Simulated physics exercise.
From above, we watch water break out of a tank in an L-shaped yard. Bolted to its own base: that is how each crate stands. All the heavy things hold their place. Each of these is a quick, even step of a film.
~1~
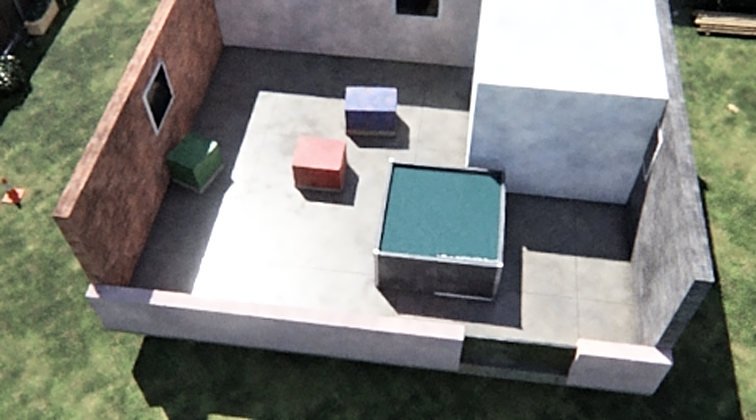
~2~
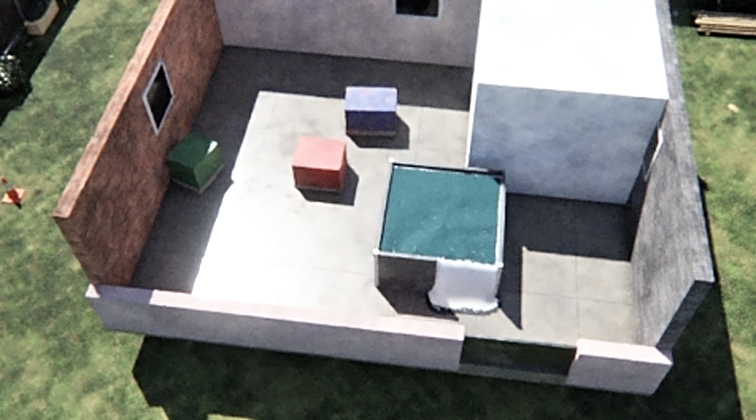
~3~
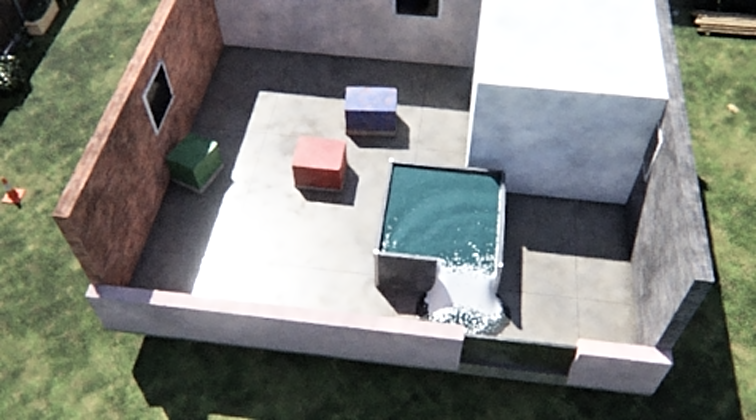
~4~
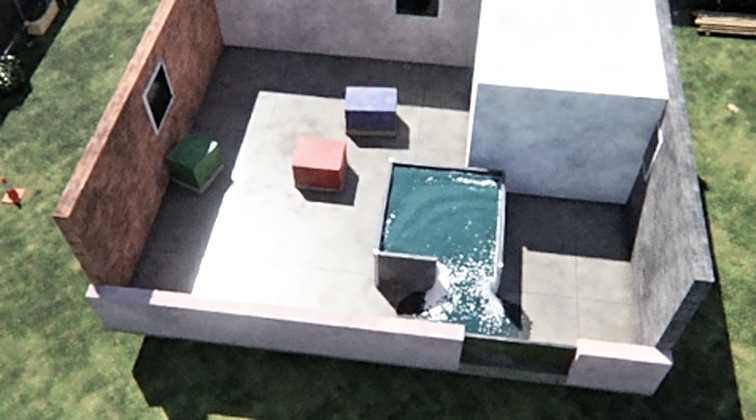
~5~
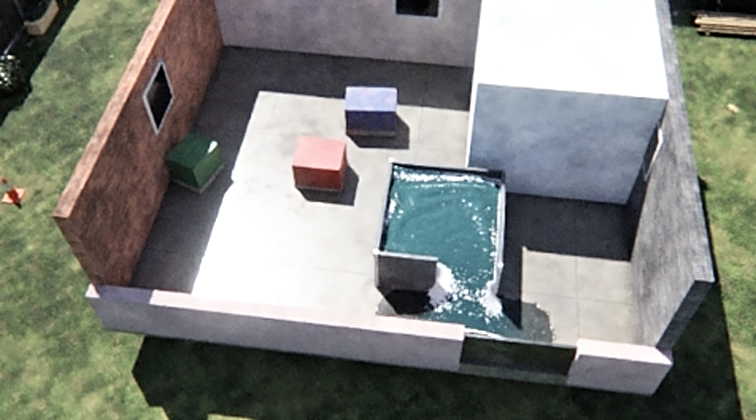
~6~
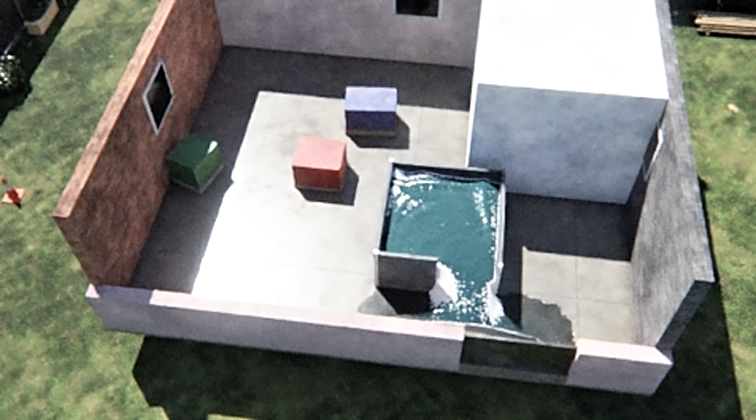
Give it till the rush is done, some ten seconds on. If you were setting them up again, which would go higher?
Outcome: The green crate meets the water, the blue crate never meets the water, the red crate meets the water.
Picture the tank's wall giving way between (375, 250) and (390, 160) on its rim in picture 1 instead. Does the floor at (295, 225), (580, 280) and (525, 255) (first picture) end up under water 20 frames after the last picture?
One after the other: Covered, no water, free of water.
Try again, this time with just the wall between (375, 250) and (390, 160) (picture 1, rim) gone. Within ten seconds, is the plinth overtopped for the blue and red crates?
Then: Blue crate is wetted; red crate ends up wet.
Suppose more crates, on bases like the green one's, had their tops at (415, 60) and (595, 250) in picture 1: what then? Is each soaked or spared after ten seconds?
One after the other: Stays untouched, is flooded.
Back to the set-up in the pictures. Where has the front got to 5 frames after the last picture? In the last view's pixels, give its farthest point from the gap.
At roughly (215, 319).
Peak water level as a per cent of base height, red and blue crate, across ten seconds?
Around 220 in a hundred for the first and 80 in a hundred for the second.
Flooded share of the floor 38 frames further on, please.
Share estimate: About 75 per cent.
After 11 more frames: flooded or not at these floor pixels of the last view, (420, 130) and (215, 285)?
In turn: Not flooded, flooded.
A moment on, water covers 20 % of the floor; the green crate not reached, the blue crate not reached, the red crate not reached.
Next, water covers 35 % of the floor; the green crate not reached, the blue crate not reached, the red crate not reached.
Then, water covers 50 % of the floor; the green crate water round its plinth, the blue crate not reached, the red crate water round its plinth.
Later, water covers 75 % of the floor; the green crate water round its plinth, the blue crate water round its plinth, the red crate water round its plinth.
In the end, water covers 95 % of the floor; the green crate was topped, the blue crate stayed above the water, the red crate was topped.
